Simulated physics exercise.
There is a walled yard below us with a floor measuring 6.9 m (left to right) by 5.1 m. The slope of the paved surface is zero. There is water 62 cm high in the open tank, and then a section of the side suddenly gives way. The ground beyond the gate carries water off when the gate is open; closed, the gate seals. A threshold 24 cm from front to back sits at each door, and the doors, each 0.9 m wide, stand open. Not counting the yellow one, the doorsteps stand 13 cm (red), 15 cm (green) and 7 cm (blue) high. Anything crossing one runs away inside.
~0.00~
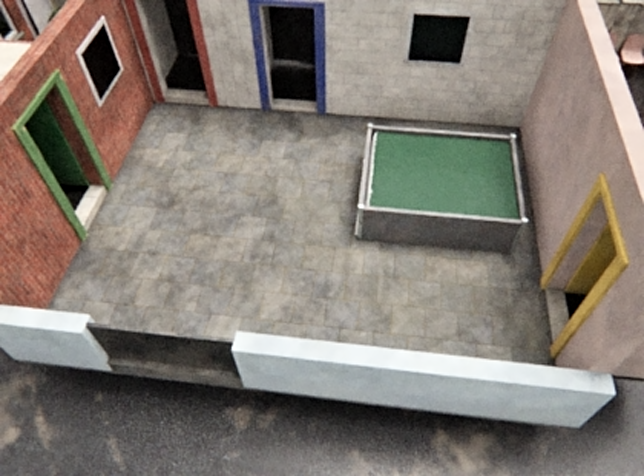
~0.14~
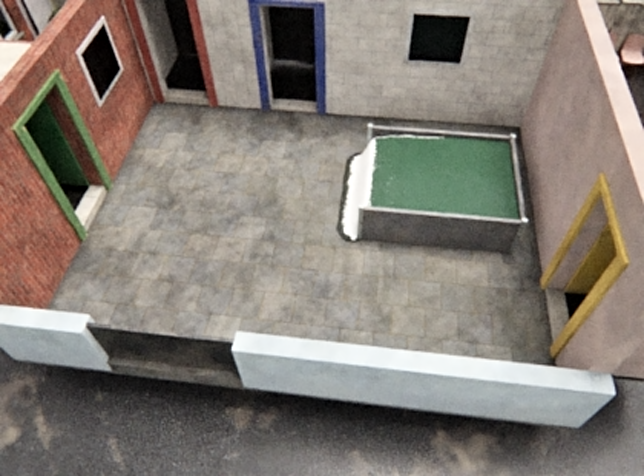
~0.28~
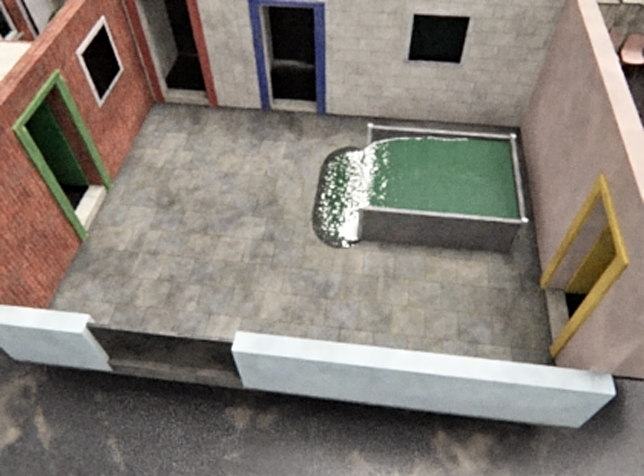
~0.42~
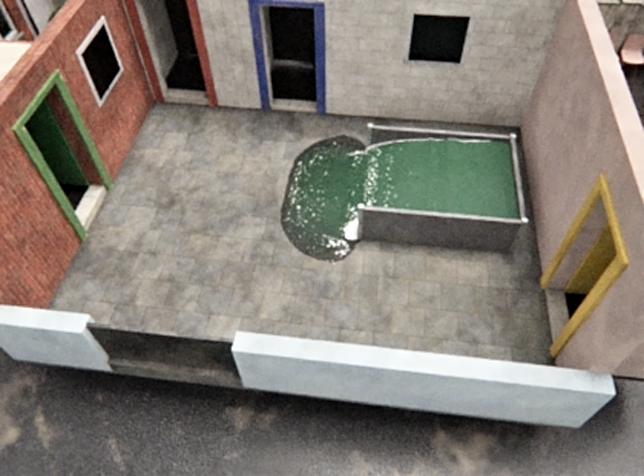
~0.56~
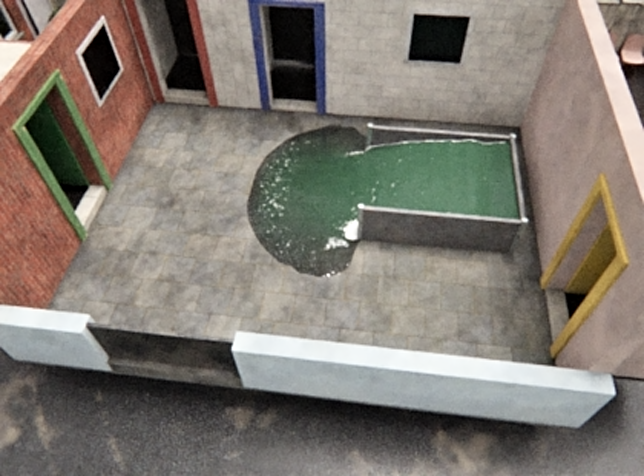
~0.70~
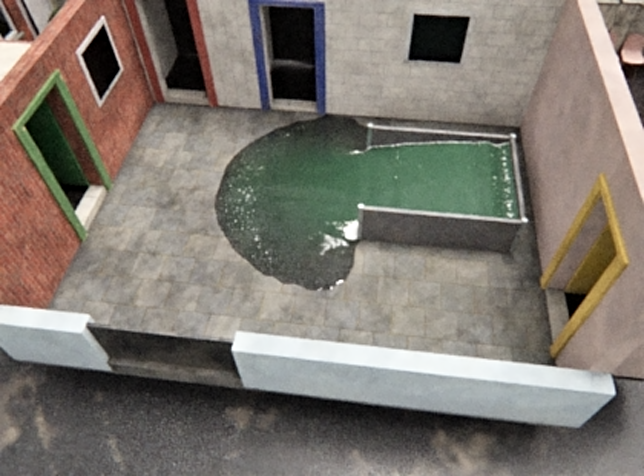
We see a walled yard with coloured doorways and an open tank of green water; the tank's left side gives way, and water pours out leftward, spreading across the paved floor in a widening, rounded dark green pool.
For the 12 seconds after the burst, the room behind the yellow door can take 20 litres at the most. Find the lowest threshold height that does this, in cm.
The lowest height is about 9.5 cm.
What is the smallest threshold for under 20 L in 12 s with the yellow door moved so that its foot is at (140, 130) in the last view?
Minimum: About 23 cm.
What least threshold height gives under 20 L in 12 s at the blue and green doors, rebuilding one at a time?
About 8.0 cm at blue and about 18 cm at green.
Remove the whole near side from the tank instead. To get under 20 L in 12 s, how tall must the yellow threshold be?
About 23 centimetres.
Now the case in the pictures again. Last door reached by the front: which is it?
It is the yellow one.
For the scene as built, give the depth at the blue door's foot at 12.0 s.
About 4.0 cm.
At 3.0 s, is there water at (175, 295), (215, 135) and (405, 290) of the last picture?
In that order: Under water, wet, still dry.
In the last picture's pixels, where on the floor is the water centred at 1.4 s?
I'd say around (355, 195).
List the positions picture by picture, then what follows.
The open tank at (440, 174) is whole and still, 62 cm deep; the yellow door at (576, 277) is dry, in the first picture.
The front is at (344, 232), 0.3 m from the gap at (366, 185); 0.4 m2 of floor is wet, 62 cm left at the back, in the second picture.
Water pours out at (366, 187) and has run 0.7 m, to (318, 224); about 11 cm deep outside, 62 cm at the back, in the third picture.
Water pours out at (366, 189) and has run 1.2 m, to (286, 209); about 9 cm deep outside, 62 cm at the back, in the fourth picture.
The front is at (253, 206), 1.8 m from the gap at (366, 189); 4.2 m2 of floor is wet, 61 cm left at the back, in the fifth picture.
The front is at (221, 203), 2.3 m from the gap at (366, 189); 5.9 m2 of floor is wet, 54 cm left at the back; 2.9 m in a straight line remain to the yellow door at (576, 277), in the sixth picture.
After 1.4 s water covers 50 % of the floor, deepest (26 cm) near (358, 213); it has not reached the yellow door.
After 3.0 s water covers 60 % of the floor, deepest (34 cm) near (33, 337); it has not reached the yellow door.
After 12.0 s water covers 100 % of the floor, deepest (12 cm) near (533, 228); 10 cm at the yellow door, 68 litres in over its 6 cm threshold.
At the yellow door as built, the water arrived by 7.5 s and peaked near 14 cm at 9.2 s.
With a threshold of 8.5 cm, 30 litres would have come in within the 12 s; with 11.5 cm, 6 litres. So under 20 litres takes about 9.5 cm.
